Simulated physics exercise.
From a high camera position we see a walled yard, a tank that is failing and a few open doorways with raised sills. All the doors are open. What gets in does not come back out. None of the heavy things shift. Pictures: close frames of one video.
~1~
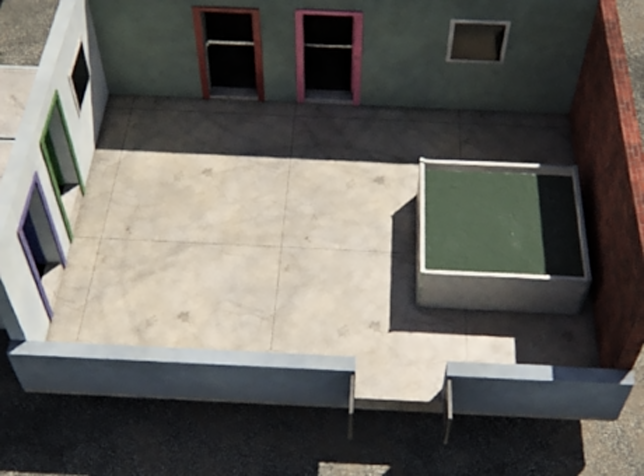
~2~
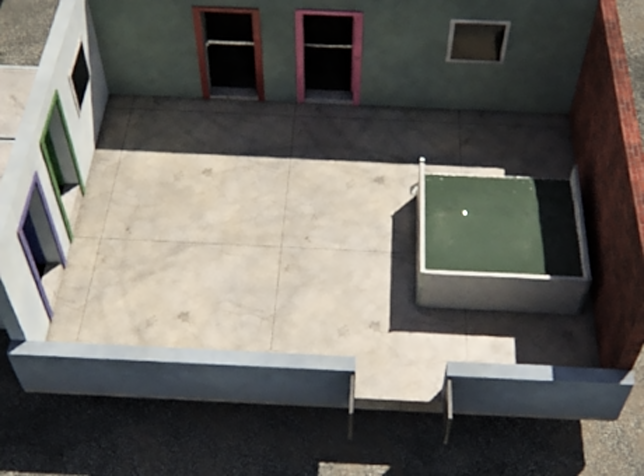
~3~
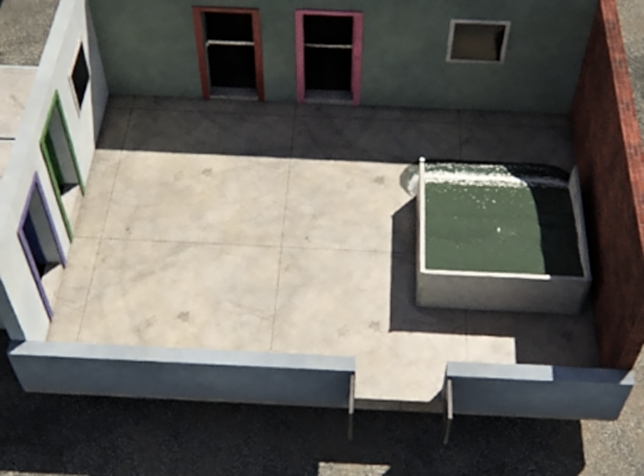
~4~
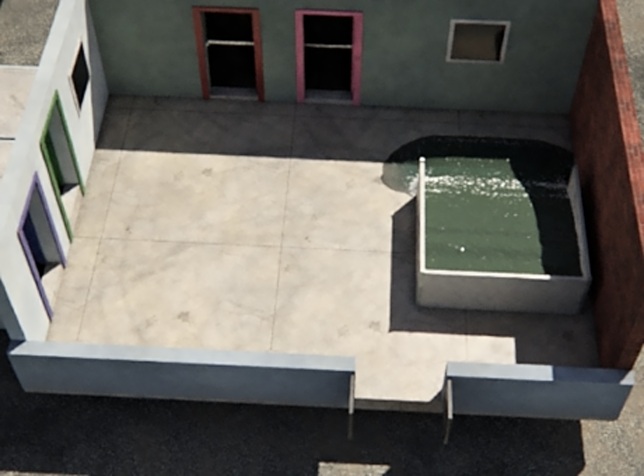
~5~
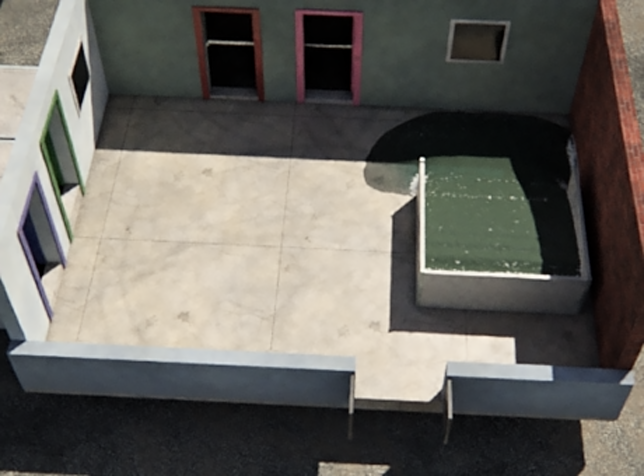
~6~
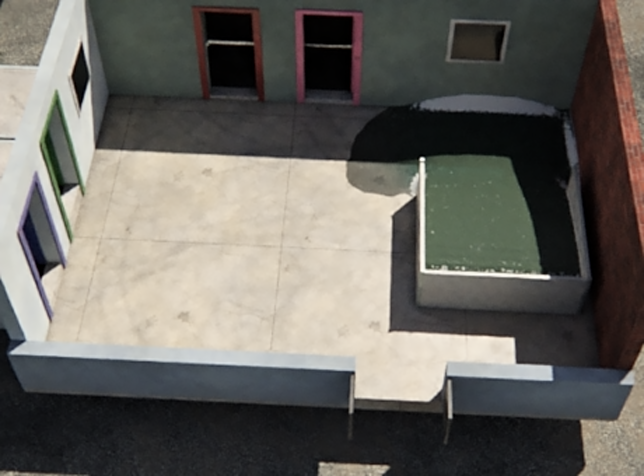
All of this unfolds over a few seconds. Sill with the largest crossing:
Pink.
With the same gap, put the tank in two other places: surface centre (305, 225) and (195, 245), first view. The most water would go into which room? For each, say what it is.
First the one in pink, then the door marked red.
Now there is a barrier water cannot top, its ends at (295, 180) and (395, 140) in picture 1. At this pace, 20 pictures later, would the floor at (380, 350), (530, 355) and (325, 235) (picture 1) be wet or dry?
Going through them in order, I get high and dry, high and dry and inundated.
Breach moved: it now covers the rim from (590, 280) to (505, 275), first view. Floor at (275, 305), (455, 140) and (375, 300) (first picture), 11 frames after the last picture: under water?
Point by point, in the order asked: Waterlogged, bare, waterlogged.
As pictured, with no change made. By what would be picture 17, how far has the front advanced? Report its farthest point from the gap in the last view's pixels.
Approximate pixel: (196, 100).
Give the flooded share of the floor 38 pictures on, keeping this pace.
I'd say 85 per cent.
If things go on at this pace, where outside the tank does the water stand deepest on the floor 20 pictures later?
About (602, 396).
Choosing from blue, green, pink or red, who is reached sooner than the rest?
I'd go with the pink one.
A moment on, water covers 20 % of the floor; red door not reached, blue door not reached, green door not reached, pink door wet at the sill, nothing in.
Next, water covers 25 % of the floor; red door wet at the sill, nothing in, blue door not reached, green door not reached, pink door a trickle in.
Then, water covers 55 % of the floor; red door wet at the sill, nothing in, blue door not reached, green door not reached, pink door some in.
Later, water covers 85 % of the floor; red door a trickle in, blue door wet at the sill, nothing in, green door wet at the sill, nothing in, pink door some in.
In the end, water covers 100 % of the floor; red door a trickle in, blue door wet at the sill, nothing in, green door wet at the sill, nothing in, pink door some in; the pink door has let in the most.
